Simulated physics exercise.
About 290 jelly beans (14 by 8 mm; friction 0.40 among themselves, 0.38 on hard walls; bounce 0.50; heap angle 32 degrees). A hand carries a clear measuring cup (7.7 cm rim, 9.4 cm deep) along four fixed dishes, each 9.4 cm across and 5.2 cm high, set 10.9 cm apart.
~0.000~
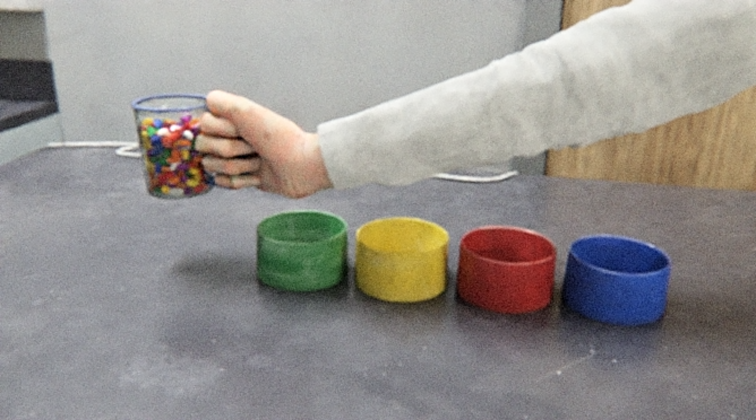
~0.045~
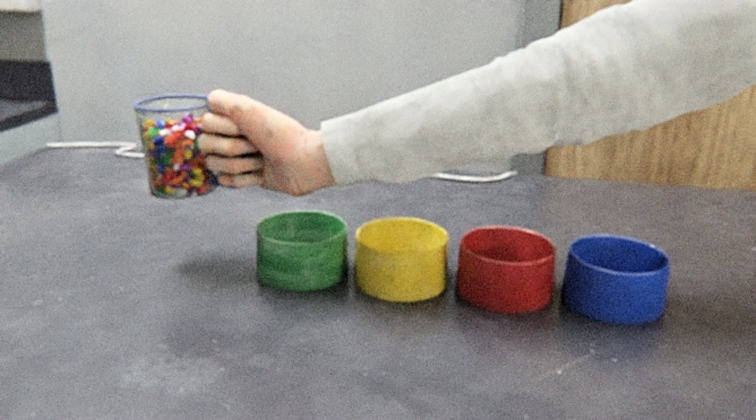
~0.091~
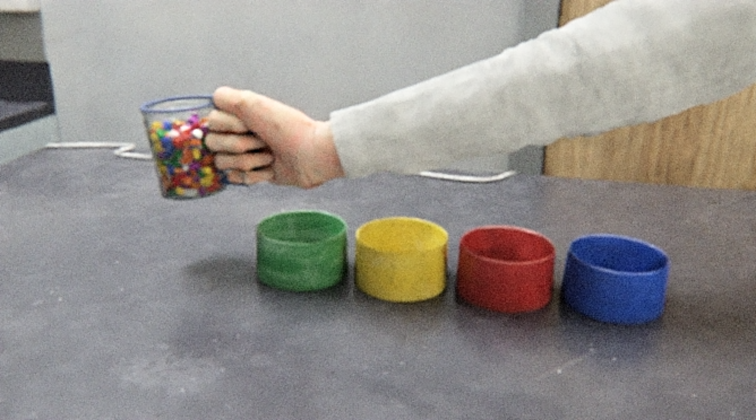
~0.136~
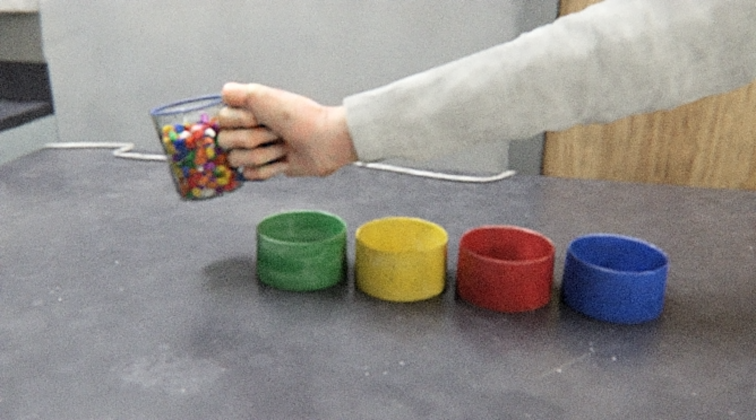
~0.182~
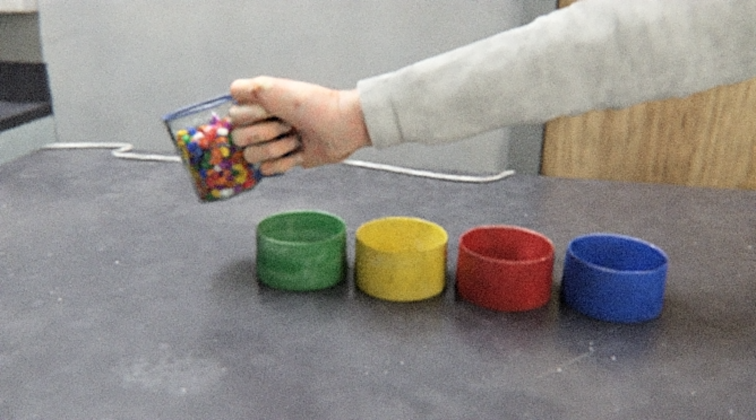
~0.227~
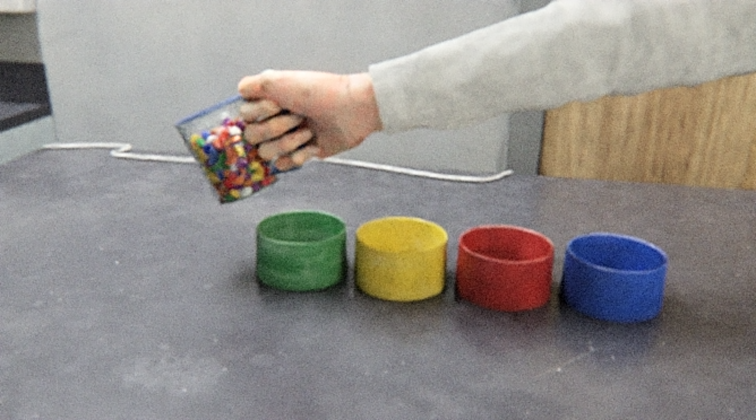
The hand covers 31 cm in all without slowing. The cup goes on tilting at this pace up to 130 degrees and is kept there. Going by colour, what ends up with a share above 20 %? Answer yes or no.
Red: No, blue: No, green: No, yellow: Yes, counter: No.
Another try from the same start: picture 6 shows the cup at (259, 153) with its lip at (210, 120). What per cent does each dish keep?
Red 0, blue 0, green 0, yellow 100.
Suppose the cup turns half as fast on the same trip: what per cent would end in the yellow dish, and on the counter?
In that case yellow 100; counter 0.
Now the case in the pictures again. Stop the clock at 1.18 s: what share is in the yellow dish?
About 85 per cent by then.
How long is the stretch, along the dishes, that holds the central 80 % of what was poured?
Roughly 6 cm.
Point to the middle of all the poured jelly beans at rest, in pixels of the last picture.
At about (403, 254).
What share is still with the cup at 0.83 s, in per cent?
Some 85 per cent of the load.
After 0.59 s, tilt 75 degrees; cup holds 100 %.
After 0.83 s, tilt 110 degrees; cup holds 85 %, yellow 10 %.
Then, at 1.18 s, tilt 130 degrees; cup holds 10 %, yellow 85 %.
At rest (1.7 s), red 0 %, blue 0 %, green 0 %, yellow 95 %, counter 0 %.
